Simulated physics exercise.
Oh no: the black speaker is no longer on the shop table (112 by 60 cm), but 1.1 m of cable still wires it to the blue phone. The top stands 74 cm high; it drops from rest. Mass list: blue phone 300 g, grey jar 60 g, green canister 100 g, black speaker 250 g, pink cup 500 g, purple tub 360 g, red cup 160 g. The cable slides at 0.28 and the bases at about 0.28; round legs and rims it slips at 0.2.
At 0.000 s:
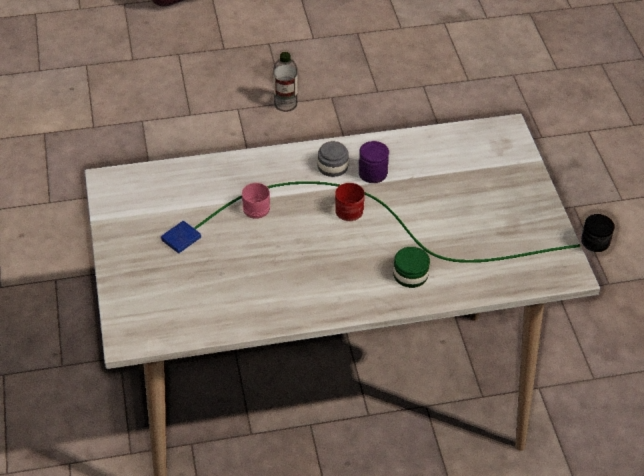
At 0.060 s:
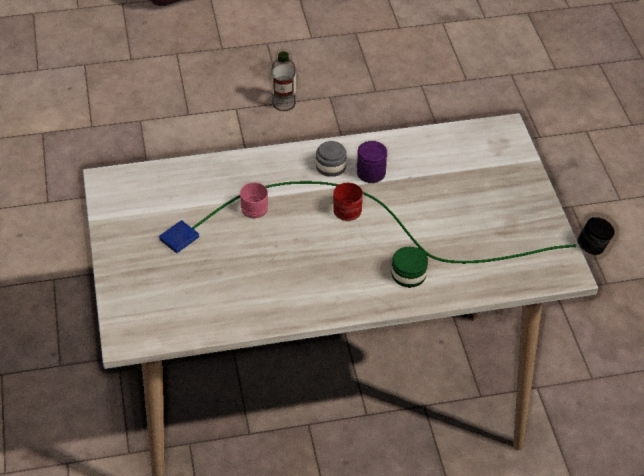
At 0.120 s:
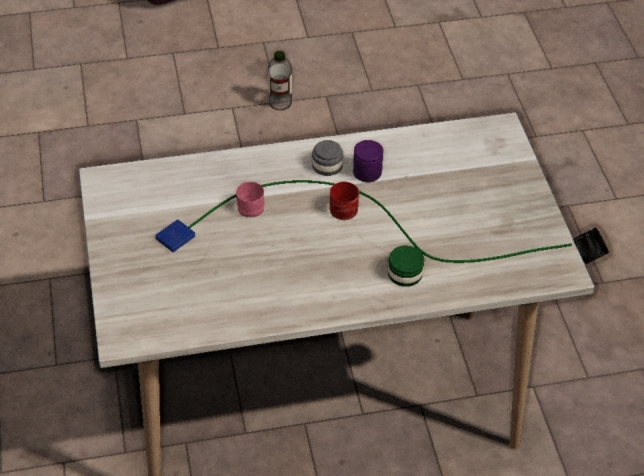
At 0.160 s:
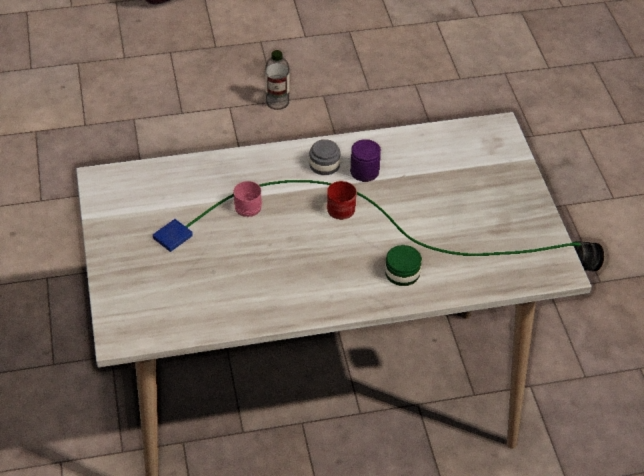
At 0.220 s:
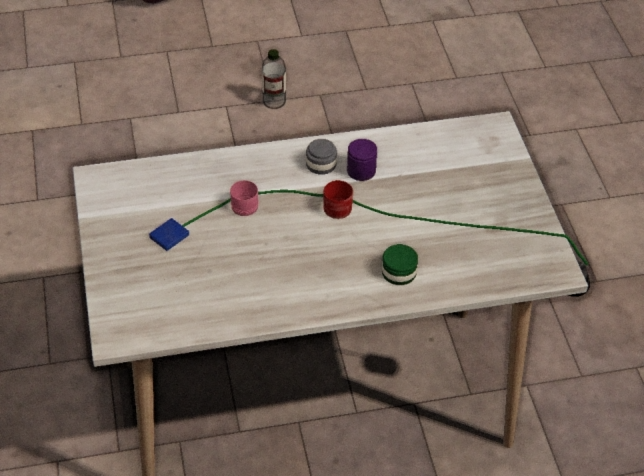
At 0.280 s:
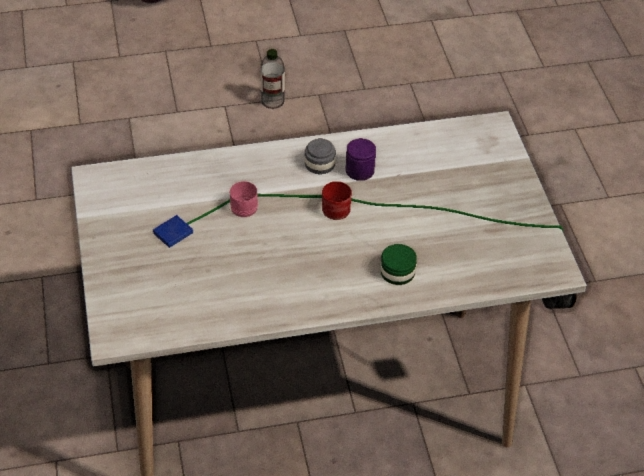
On a pale wooden table set on paving, a black object tied by a green cord to a blue item drops past the right edge, and the cord straightens across the top, shifting the blue item slightly among still, colourful containers.
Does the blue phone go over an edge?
Logged result, blue phone: Retained on top.
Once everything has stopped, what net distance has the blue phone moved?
Blue phone: Roughly 50 cm.
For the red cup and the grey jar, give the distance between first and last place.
Net displacement - red cup 2 cm, grey jar 0 cm.
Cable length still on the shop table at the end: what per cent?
Estimated share: About 35 %.
At 0.5 s, the cable's tail end at (225, 206); blue phone 12 cm off its start, black speaker over the edge, pink cup 2 cm off its start.
At 0.7 s, the cable's tail end at (246, 201); blue phone 19 cm off its start, black speaker over the edge, pink cup 4 cm off its start.
At 1.0 s, the cable's tail end at (257, 200); blue phone 22 cm off its start at (244, 190), black speaker over the edge, pink cup 5 cm off its start at (260, 197).
At 1.2 s, the cable's tail end at (265, 195); blue phone 24 cm off its start, black speaker over the edge, pink cup 5 cm off its start.
At 2.4 s, the cable's tail end at (390, 191); blue phone 51 cm off its start at (374, 188), black speaker over the edge, pink cup 5 cm off its start at (261, 197), red cup 1 cm off its start at (337, 193).
